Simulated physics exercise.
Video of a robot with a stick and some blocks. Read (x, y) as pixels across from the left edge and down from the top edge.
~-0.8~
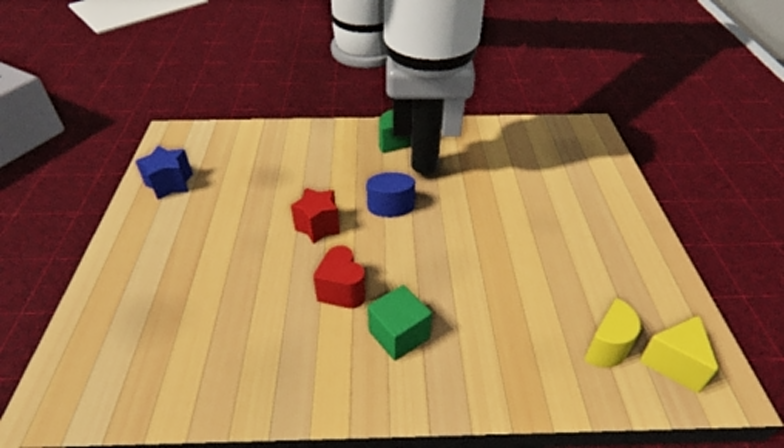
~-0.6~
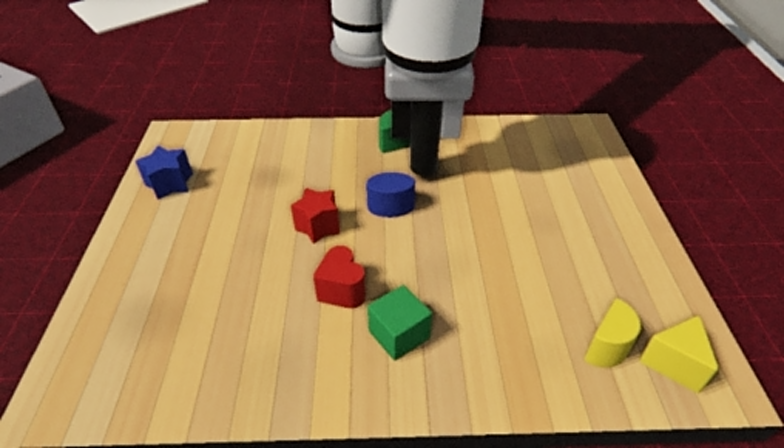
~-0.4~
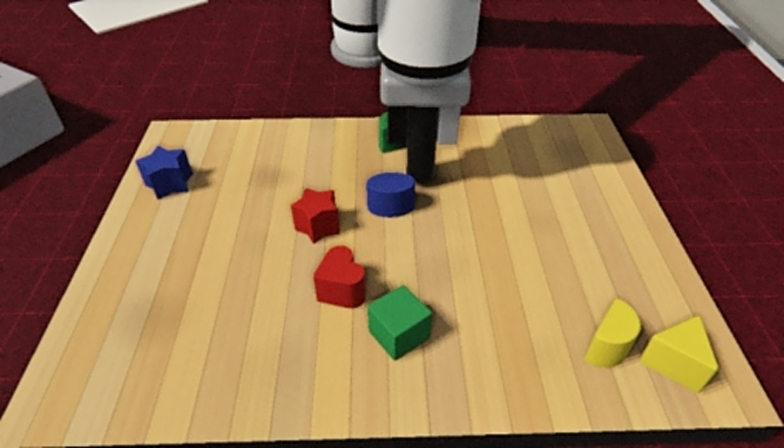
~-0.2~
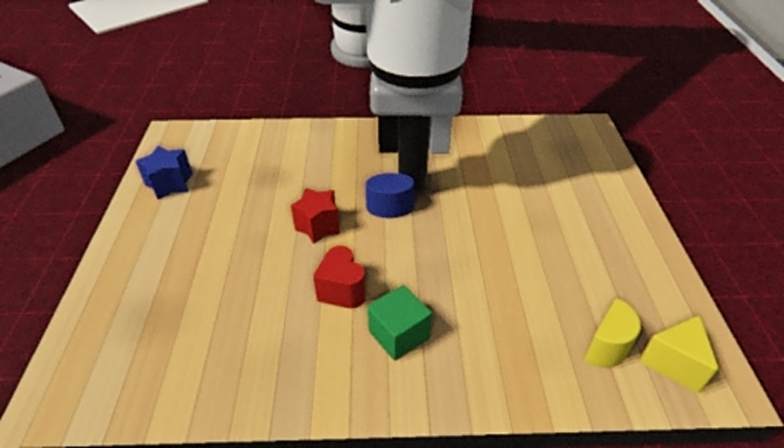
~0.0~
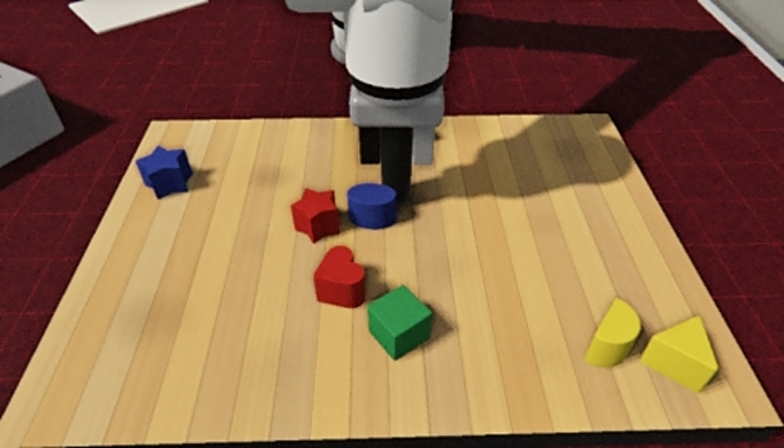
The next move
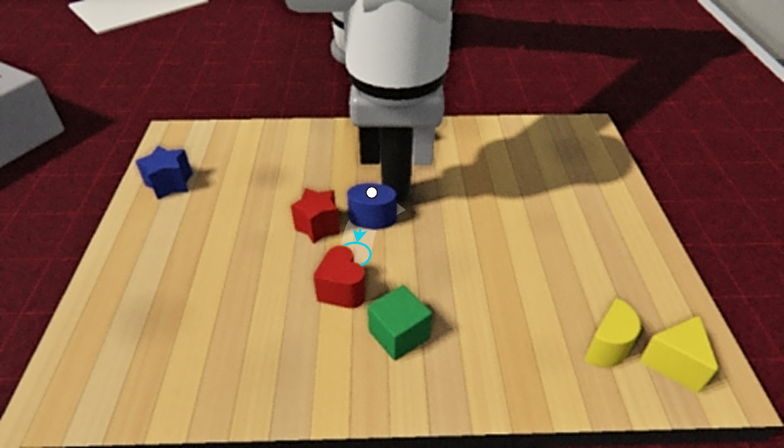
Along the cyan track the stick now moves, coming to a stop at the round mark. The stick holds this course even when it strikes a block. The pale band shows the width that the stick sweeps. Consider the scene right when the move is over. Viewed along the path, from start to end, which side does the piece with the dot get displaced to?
With start-to-end as forward, it shifts right.
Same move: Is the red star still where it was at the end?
No, I don't think so.
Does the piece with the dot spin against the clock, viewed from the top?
It seems not.
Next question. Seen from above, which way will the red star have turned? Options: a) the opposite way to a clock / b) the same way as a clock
b: The same way as a clock.
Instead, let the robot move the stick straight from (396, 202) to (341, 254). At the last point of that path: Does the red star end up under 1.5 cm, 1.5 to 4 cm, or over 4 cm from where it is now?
The block winds up 1.5 to 4 cm from where it is now.
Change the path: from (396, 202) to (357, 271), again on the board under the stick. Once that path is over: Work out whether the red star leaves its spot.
The red star is moved.
Drawn move, from (396, 202) via (374, 215) and (360, 232), ending at (354, 254); the dot is on the blue oval.
The first path, step by step. Halfway along, stick at (363, 215); red star at (303, 204), turned 30° clockwise; blue oval at (341, 215), turned 20° clockwise.
At the end, stick at (354, 246); red star at (299, 205), turned 45° clockwise; red heart at (338, 271), turned 15° anticlockwise; blue oval at (318, 235), turned 75° clockwise.
